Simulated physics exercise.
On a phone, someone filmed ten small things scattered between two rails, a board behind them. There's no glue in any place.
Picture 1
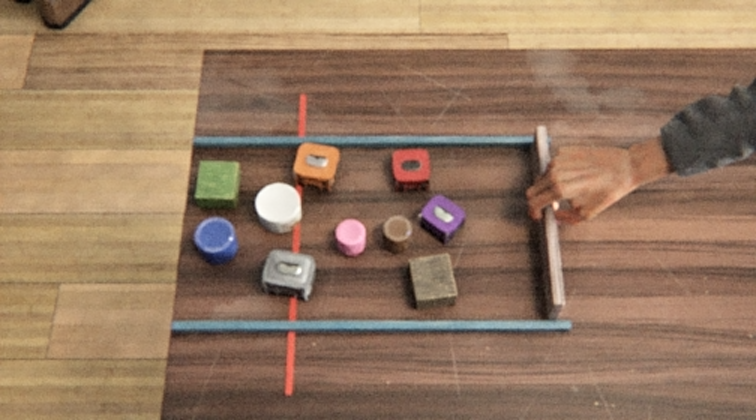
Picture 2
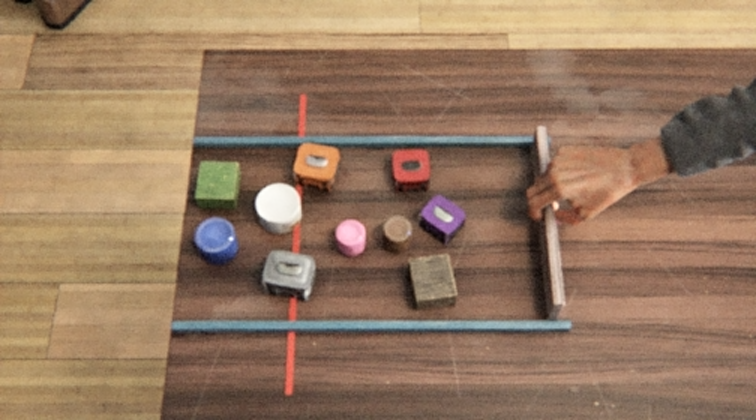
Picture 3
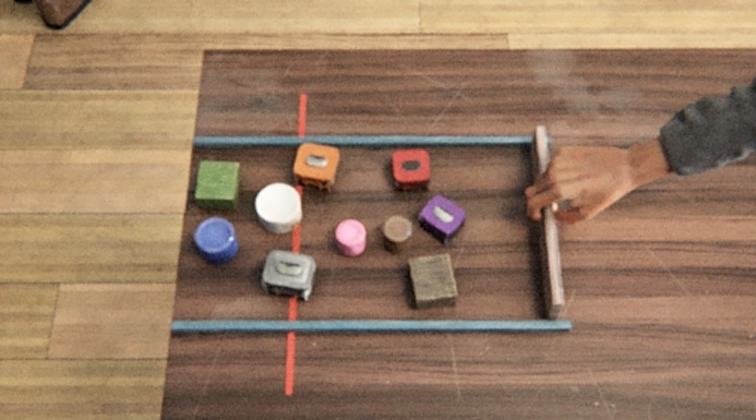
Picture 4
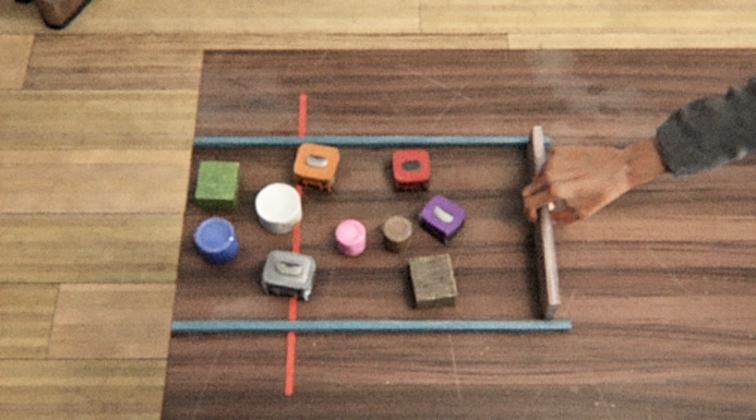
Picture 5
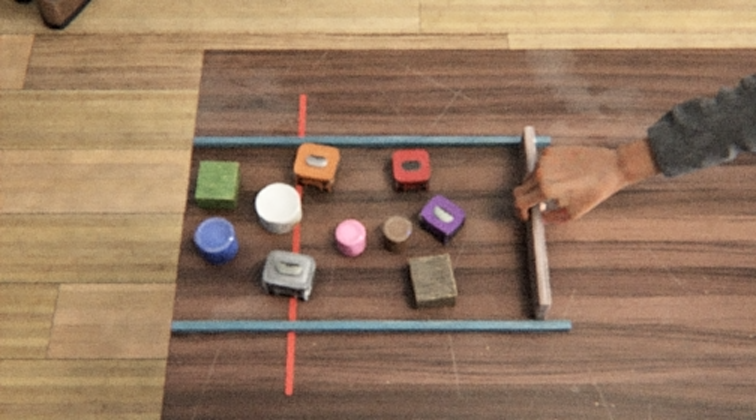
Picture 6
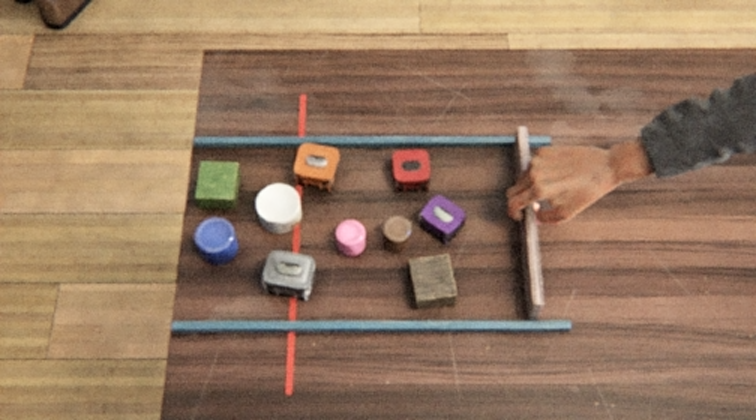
The clip shows ten small objects, including blocks, lids and cases, scattered between two blue rails on a dark wooden surface crossed by red tape. A hand holds a board at the right, then slides it slightly left; the objects stay still.
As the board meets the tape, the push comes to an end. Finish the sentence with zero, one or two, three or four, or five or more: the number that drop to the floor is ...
The number that drop to the floor is zero.
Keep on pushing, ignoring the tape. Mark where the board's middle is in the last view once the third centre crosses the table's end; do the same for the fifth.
In pixels, around (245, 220) followed by around (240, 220).
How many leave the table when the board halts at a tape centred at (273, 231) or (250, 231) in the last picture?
On the floor, 1 then 2.
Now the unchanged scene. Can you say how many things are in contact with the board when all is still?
4 of them.
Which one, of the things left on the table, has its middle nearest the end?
The foremost one is the green block.
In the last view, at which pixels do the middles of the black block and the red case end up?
The black block comes to rest close to (273, 282), while the red case rests close to (282, 171).
A little later, none off yet; green block at rest near (218, 185); blue lid at rest near (217, 242); white tub at rest near (279, 209).
When it is over, the number that fall off is zero.
